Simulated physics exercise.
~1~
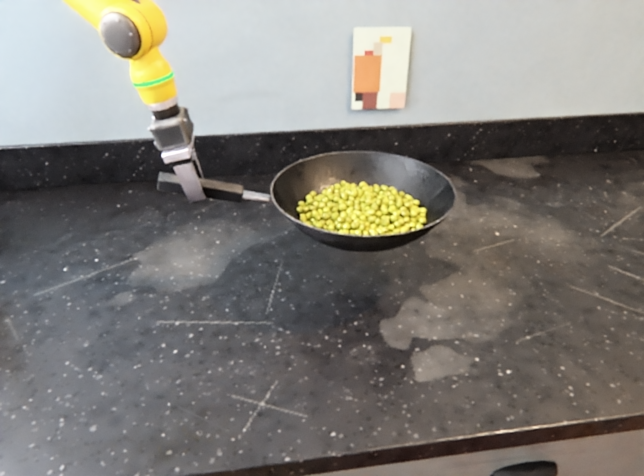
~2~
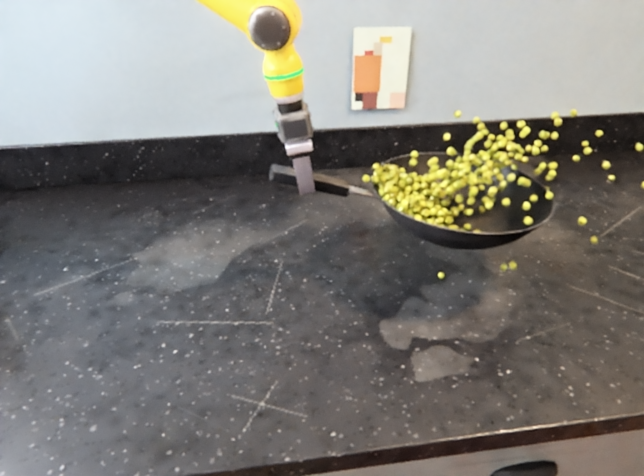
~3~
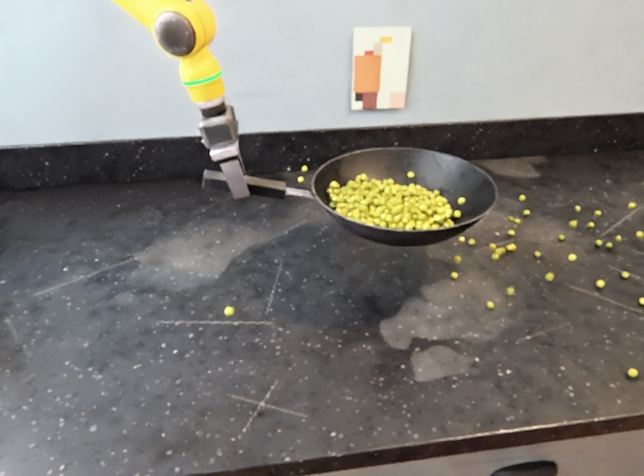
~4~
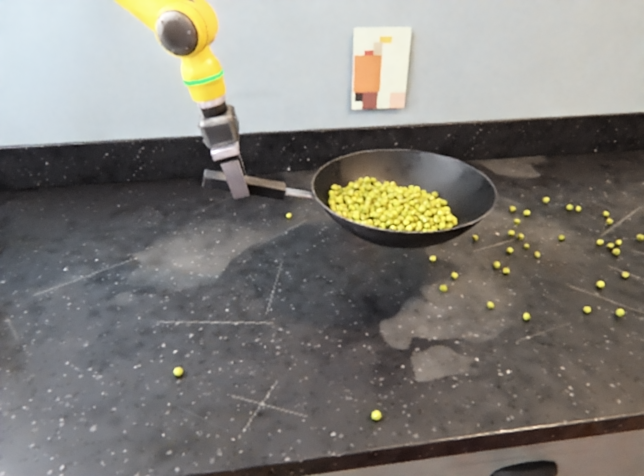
Yellow robot arm jerking a wok of green beads right and back left, scattering some across the counter, most staying inside.
